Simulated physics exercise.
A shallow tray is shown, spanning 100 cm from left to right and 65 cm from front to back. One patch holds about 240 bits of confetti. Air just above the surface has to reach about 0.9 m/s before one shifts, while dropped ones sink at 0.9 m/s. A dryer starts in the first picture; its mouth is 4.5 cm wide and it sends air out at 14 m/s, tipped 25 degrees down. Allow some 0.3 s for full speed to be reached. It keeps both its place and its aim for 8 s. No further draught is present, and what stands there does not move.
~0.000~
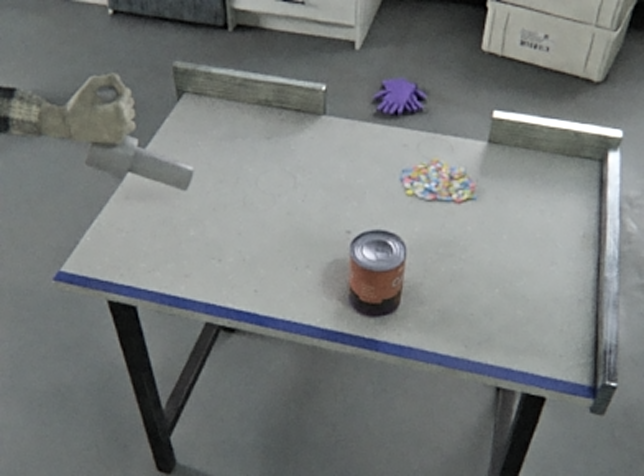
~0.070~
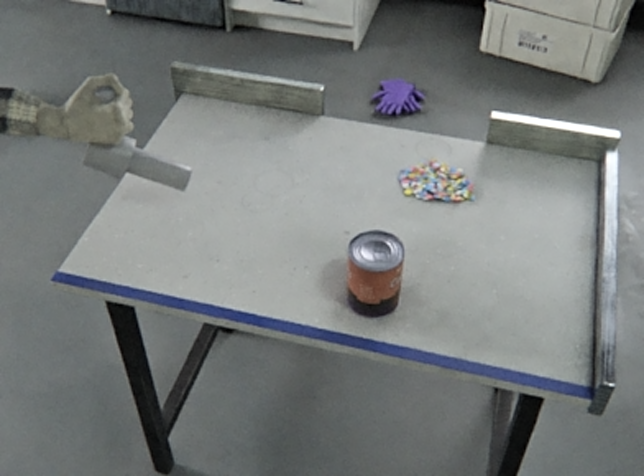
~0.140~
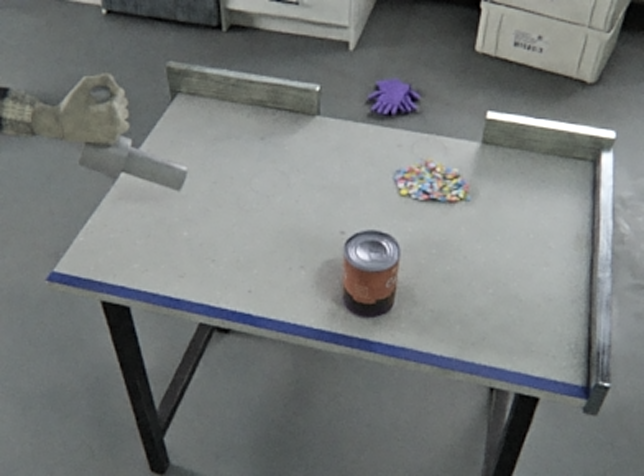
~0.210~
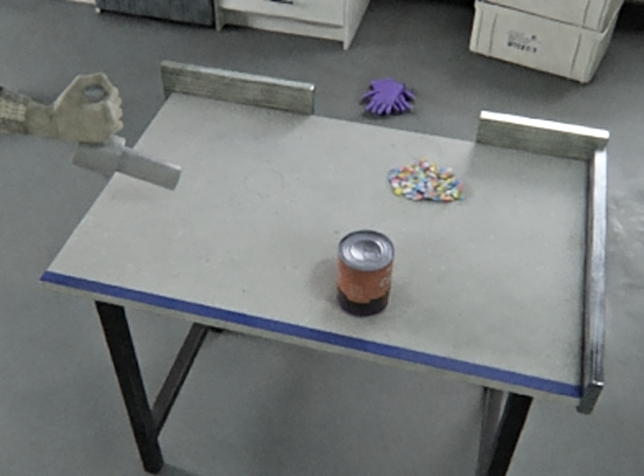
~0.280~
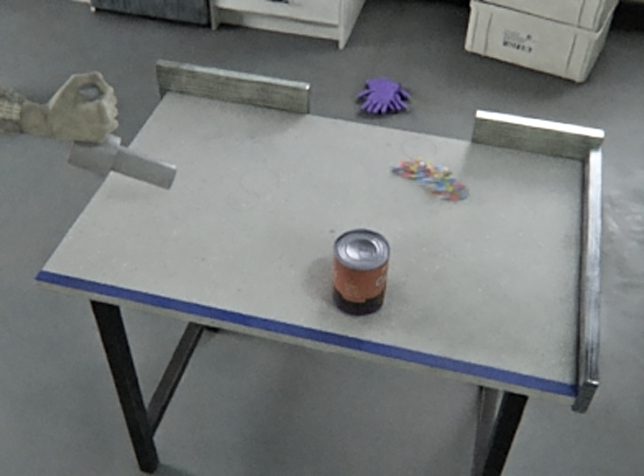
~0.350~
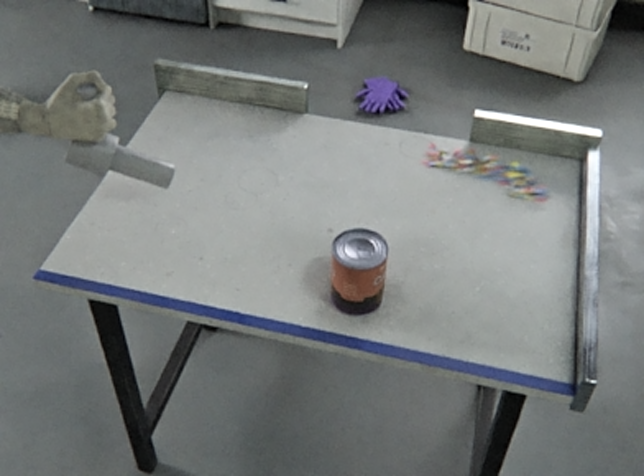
A patch of colourful confetti lay still on a grey table behind a tin while a hand held a dryer at the left, then the bits scattered and slid rightward across the surface.
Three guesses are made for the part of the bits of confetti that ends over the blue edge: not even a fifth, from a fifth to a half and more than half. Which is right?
Chances are it's fewer than one fifth of them.
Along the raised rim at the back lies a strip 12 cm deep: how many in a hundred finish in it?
90 per cent.
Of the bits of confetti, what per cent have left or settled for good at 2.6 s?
Close to 80 % of them.
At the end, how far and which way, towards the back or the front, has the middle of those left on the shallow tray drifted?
Rearward, by about 15 cm.
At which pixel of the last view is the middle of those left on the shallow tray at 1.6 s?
I'd aim at pixel (587, 142) or close to it.
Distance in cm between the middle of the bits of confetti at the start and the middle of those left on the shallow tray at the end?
That comes to some 40 centimetres.
After 1.6 s the count stands so, 0 % are over the blue edge; the middle of those still in play is near (587, 142).
After 2.6 s the count stands so, 0 % are over the blue edge; the middle of those still in play is near (588, 139).
After 4.4 s the count stands so, 0 % are over the blue edge; the middle of those still in play is near (590, 133).
After 8.0 s, at the end, 0 % are over the blue edge; the middle of those still in play is near (593, 123).
